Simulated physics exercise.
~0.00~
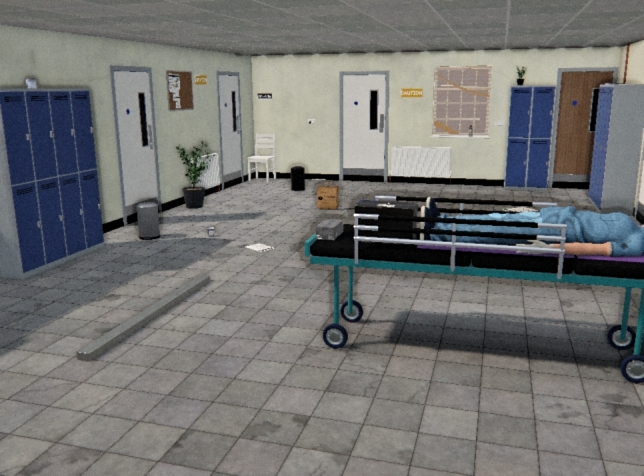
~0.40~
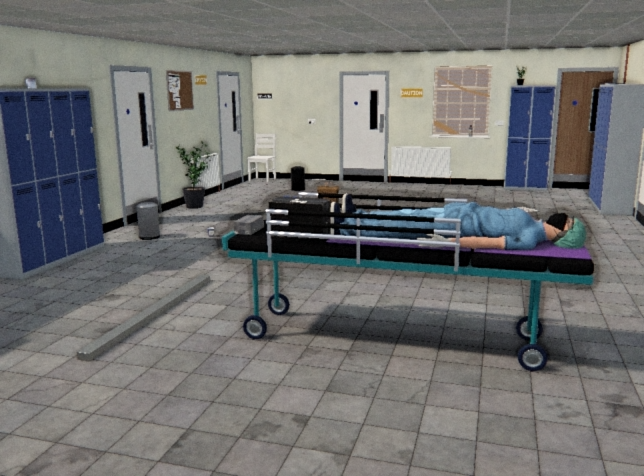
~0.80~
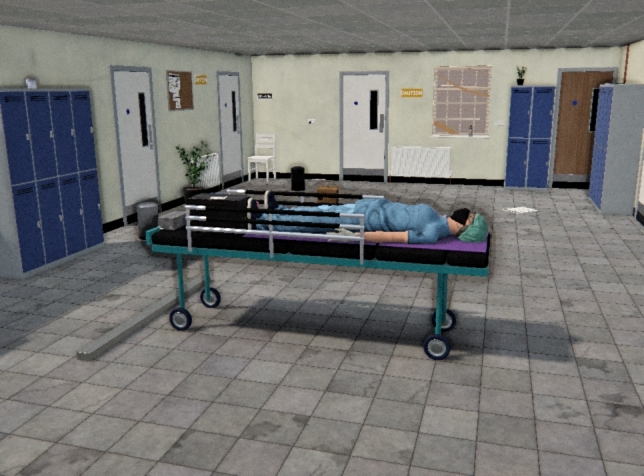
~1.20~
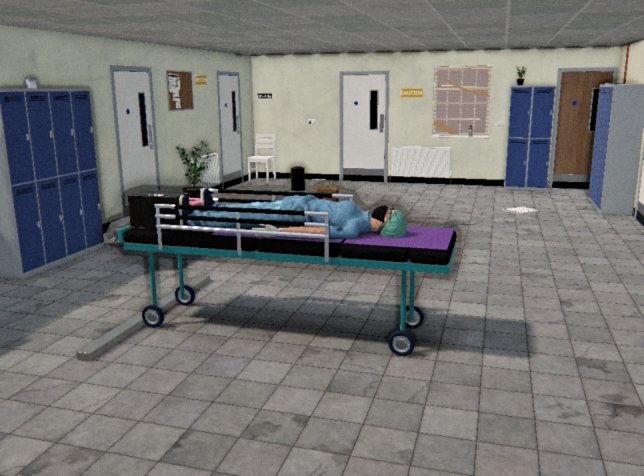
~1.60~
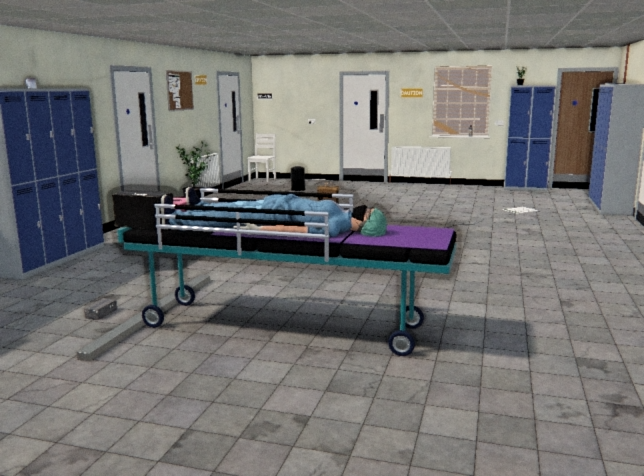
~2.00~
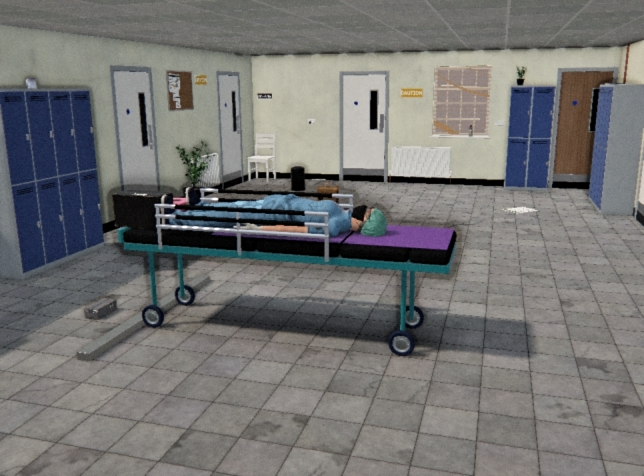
The clip shows a gurney carrying a limp person in blue and some loose items rolling left across a tiled, locker-lined room until it stops at a low sill; the person slides slightly towards the foot end, and a grey box drops to the floor while a black bag stays aboard.
